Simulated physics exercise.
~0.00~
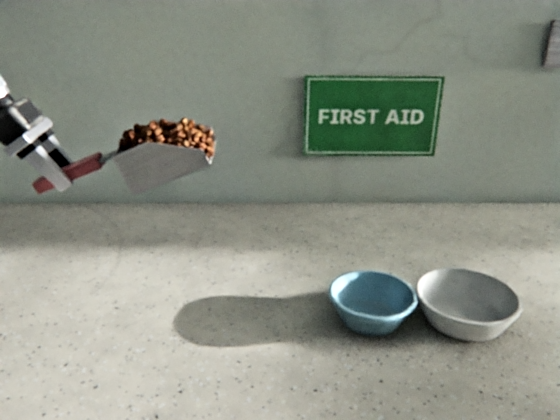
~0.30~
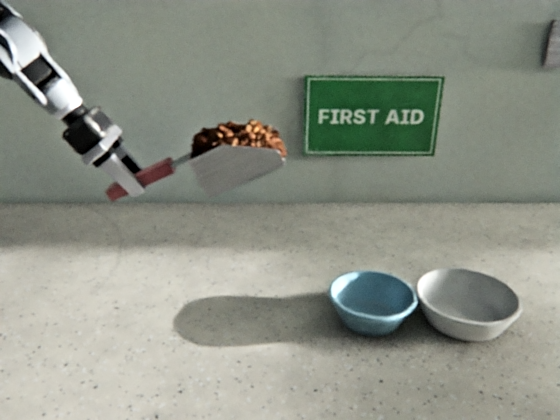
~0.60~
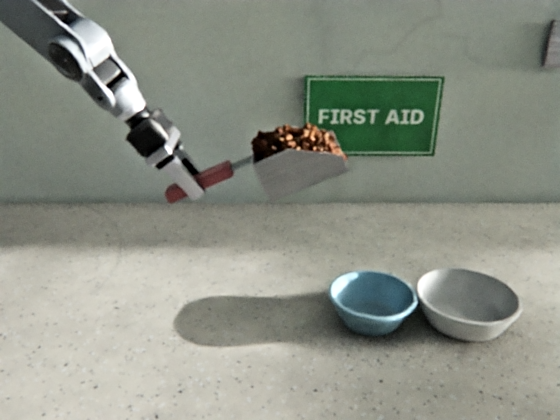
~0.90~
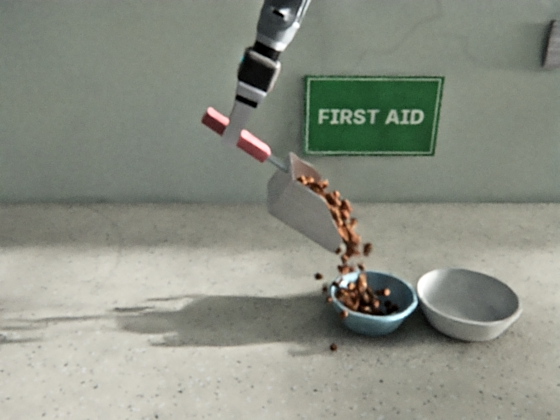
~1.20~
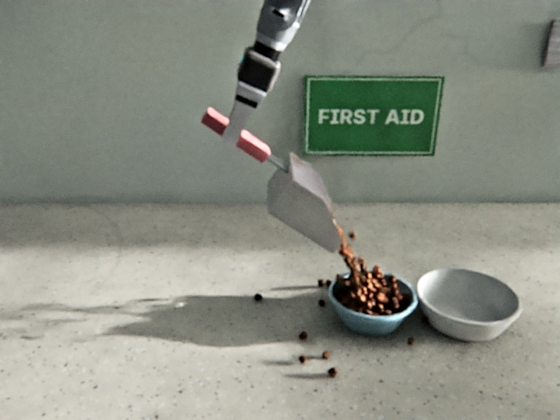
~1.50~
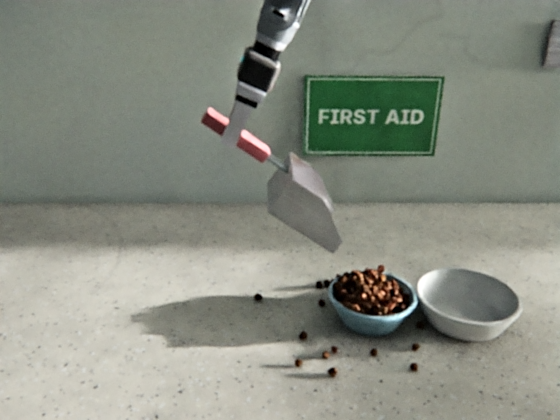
On a speckled tabletop beneath a green first aid sign, a robot arm carried a heaped scoop of brown pellets rightward, then tipped it over the blue bowl, filling it while some pellets scattered around and the gray bowl stayed empty.
